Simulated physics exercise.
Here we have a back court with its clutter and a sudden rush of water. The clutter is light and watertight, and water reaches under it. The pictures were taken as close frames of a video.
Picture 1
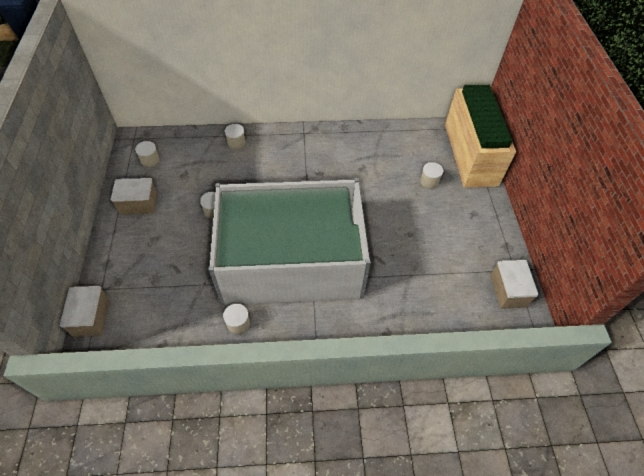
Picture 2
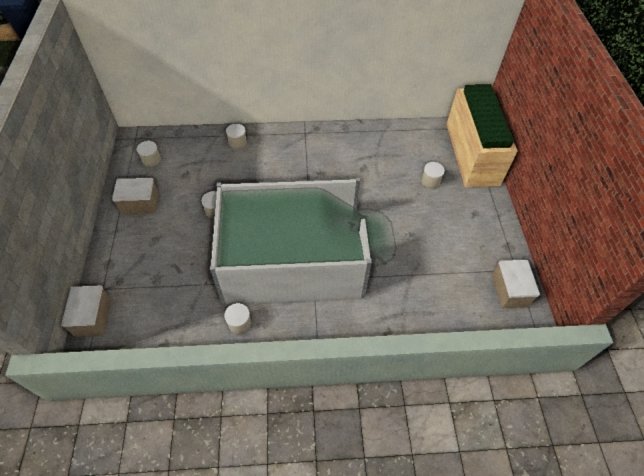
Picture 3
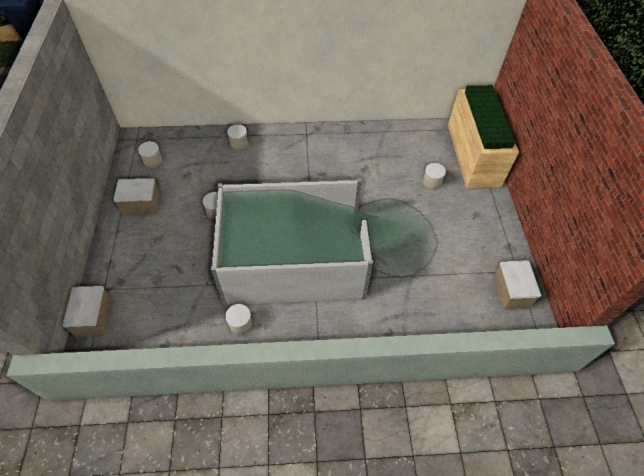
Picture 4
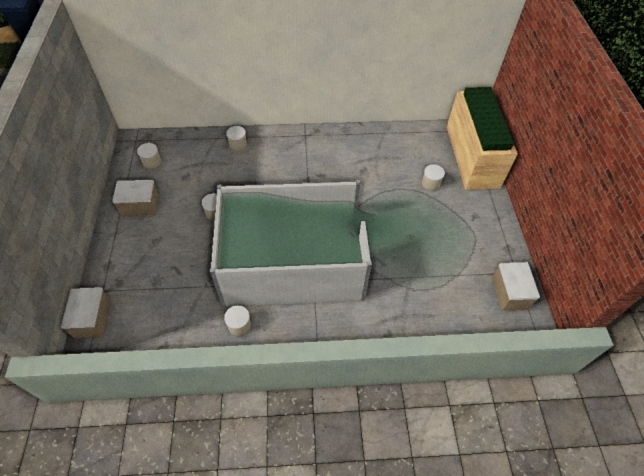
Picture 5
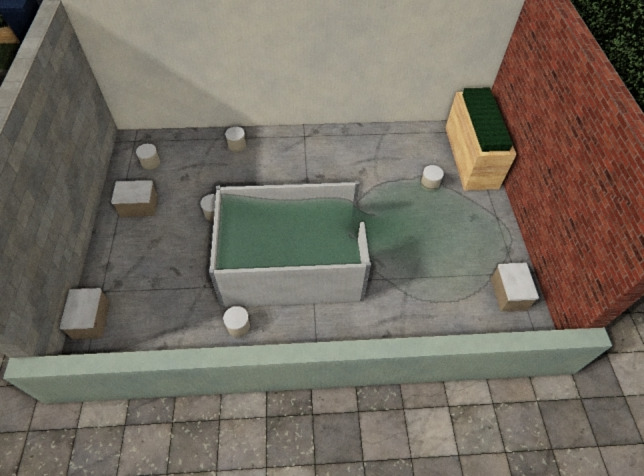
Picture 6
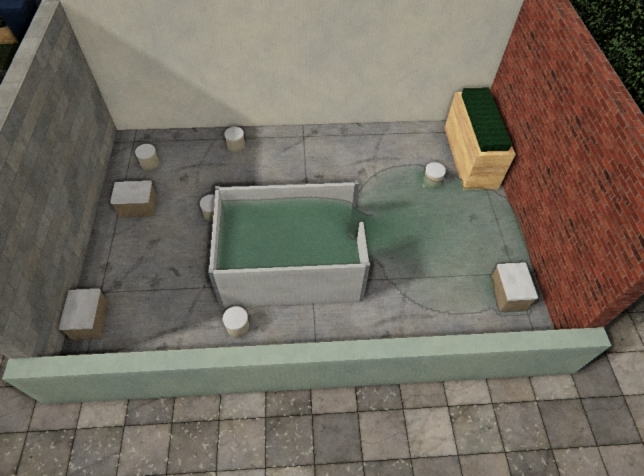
Green water pouring through a gap in a pale tank's right side and spreading across a walled courtyard's grey floor.
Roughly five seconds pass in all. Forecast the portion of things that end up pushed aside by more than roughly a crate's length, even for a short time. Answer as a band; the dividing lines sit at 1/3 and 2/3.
1/3 to 2/3.
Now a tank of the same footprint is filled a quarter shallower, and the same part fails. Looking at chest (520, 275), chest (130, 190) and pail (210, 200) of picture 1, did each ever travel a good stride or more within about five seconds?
The first reached the mark, the second stopped before it, the third stopped before it.
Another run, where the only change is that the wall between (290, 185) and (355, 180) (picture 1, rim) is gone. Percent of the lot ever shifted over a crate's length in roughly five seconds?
By my reckoning, around 80 percent.
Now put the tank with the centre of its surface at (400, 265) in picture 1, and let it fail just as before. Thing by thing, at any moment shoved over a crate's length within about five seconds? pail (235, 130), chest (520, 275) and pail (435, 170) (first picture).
Item one travelled far enough, item two travelled far enough, item three travelled far enough.
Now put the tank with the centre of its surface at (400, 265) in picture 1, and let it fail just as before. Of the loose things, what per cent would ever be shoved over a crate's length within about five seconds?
My guess is about 50 percent of them.
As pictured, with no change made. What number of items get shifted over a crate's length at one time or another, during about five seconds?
I get 4.
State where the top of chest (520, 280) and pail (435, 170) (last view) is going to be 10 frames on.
The first top is near (536, 310) and the second near (387, 122).
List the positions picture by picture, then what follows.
A pail at (433, 170) rests on the ground; a chest at (518, 277) rests on the ground; 0 of 8 have shifted, in the first frame.
A pail at (434, 169), on the bottom; a chest at (519, 277) rests on the ground; 0 of 8 have shifted, in the second frame.
A pail at (436, 170), on the bottom; a chest at (521, 278), on the bottom; 0 of 8 have shifted, in the third frame.
A pail at (435, 172) rests on the ground; a chest at (520, 280) rests on the ground; 0 of 8 have shifted, in the fourth frame.
A pail at (434, 173), on the bottom; a chest at (518, 280), on the bottom; 0 of 8 have shifted, in the fifth frame.
A pail at (436, 170), on the bottom, close to its start; a chest at (518, 280), on the bottom; 1 of 8 have shifted, in the sixth frame.
A moment on, 1 of 8 are well off their spots; 1 afloat.
Next, 2 of 8 are well off their spots; 2 afloat.
Later, 2 of 8 are well off their spots; 1 afloat.
In the end, 4 of 8 are well off their spots, and 4 have been at some point; 2 afloat.
